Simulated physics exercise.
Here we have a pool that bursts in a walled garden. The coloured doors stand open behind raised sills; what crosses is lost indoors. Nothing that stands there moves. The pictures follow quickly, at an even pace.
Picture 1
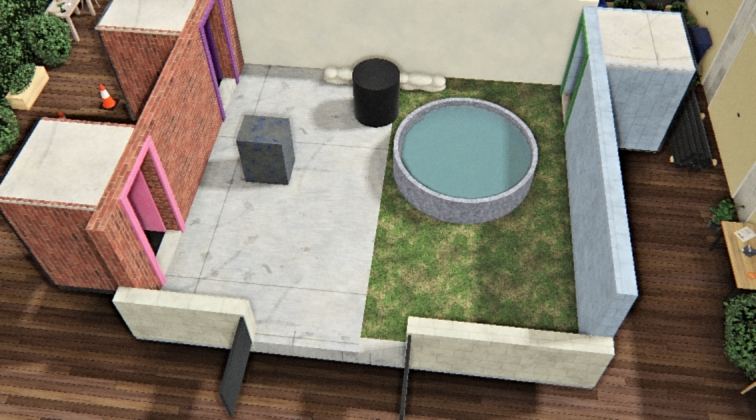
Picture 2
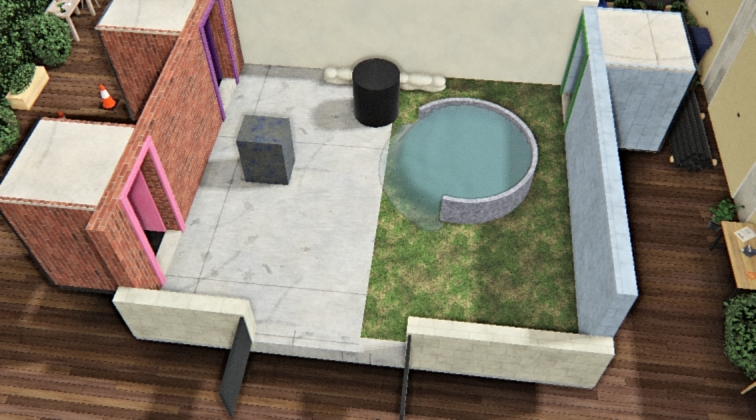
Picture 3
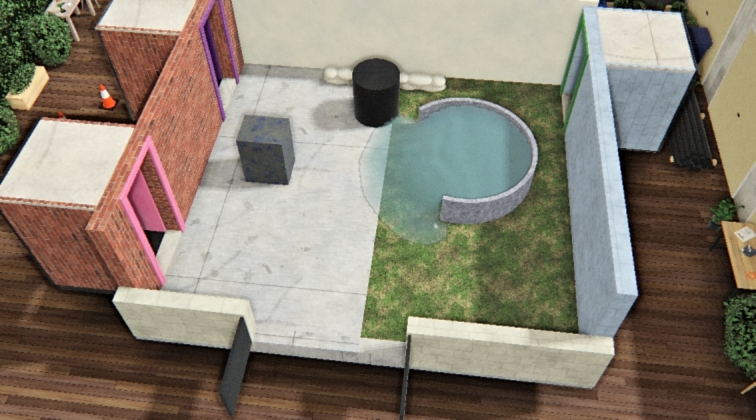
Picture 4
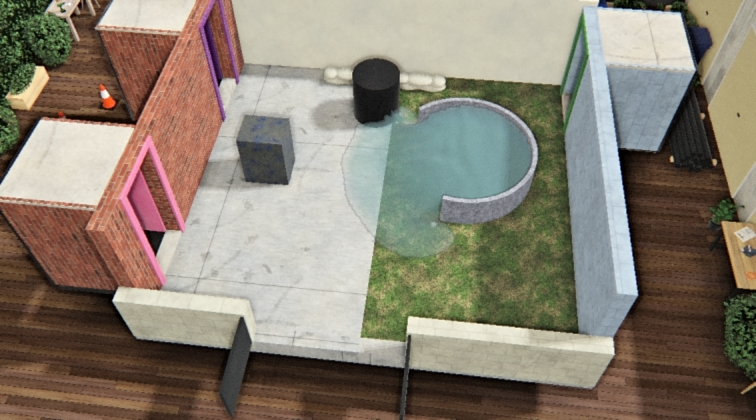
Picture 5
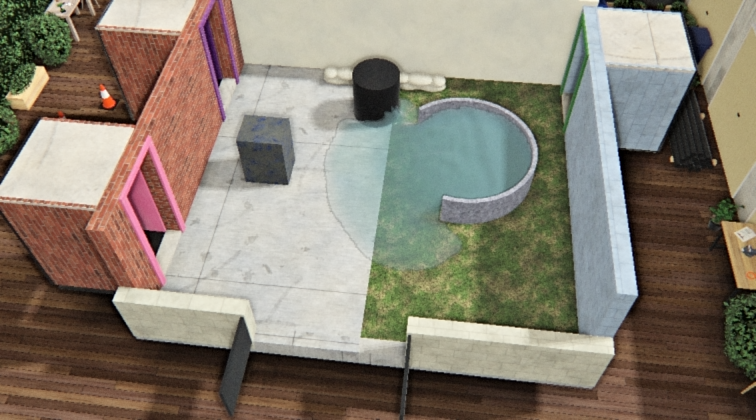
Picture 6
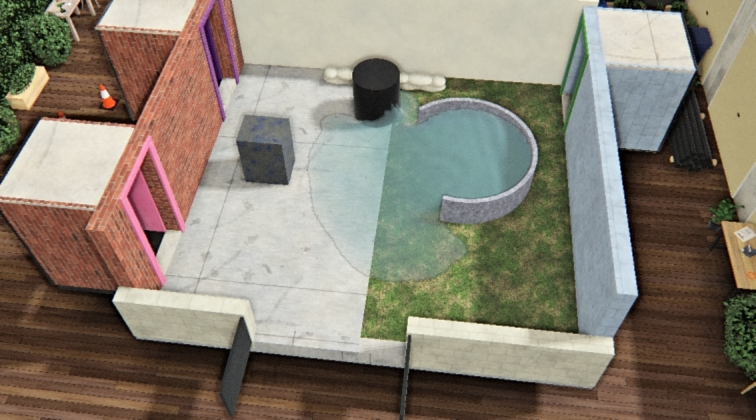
In a walled garden, a round pool bursts open and water spreads left across grass and paving.
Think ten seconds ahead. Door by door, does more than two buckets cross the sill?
The pink door lets in a lot; the purple door admits no more than that; the green door admits no more than that.
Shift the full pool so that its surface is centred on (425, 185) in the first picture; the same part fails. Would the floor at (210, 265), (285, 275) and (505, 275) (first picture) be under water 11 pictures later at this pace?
In turn: Wet, wet, free of water.
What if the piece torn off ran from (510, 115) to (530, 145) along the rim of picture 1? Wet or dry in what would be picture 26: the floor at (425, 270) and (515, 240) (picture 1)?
As listed: No water, covered.
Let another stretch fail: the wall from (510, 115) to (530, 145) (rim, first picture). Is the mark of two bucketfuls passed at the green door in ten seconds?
My reading: The green one goes over.
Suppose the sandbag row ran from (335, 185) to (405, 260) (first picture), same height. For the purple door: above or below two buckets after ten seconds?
In short: The purple door passes that mark.
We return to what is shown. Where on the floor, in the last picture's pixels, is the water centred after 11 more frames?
At about (360, 181).
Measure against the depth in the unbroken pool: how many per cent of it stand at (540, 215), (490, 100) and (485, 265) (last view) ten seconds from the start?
In turn 0, 4 and 4 in a hundred.
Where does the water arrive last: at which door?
That is the green-painted one.
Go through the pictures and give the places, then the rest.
Still water in the round tank at (465, 150), in the first frame.
Water pours out at (398, 170) and has run to a hidden place, in the second frame.
The front is at (436, 238), out from the gap at (398, 171), in the third frame.
Water pours out at (398, 172) and has run to (401, 109), in the fourth frame.
The front is at (422, 265), out from the gap at (398, 172), in the fifth frame.
Water pours out at (398, 172) and has run to (421, 275), in the sixth frame.
A moment on, water covers 40 % of the floor; the pink door not reached, the purple door not reached, the green door not reached.
Next, water covers 65 % of the floor; the pink door wet at the sill, nothing in, the purple door wet at the sill, nothing in, the green door not reached.
Then, water covers 70 % of the floor; the pink door over two buckets in, the purple door under two buckets in, the green door not reached.
Later, water covers 75 % of the floor; the pink door far over two buckets in, the purple door under two buckets in, the green door not reached.
In the end, water covers 85 % of the floor; the pink door far over two buckets in, the purple door under two buckets in, the green door wet at the sill, nothing in.
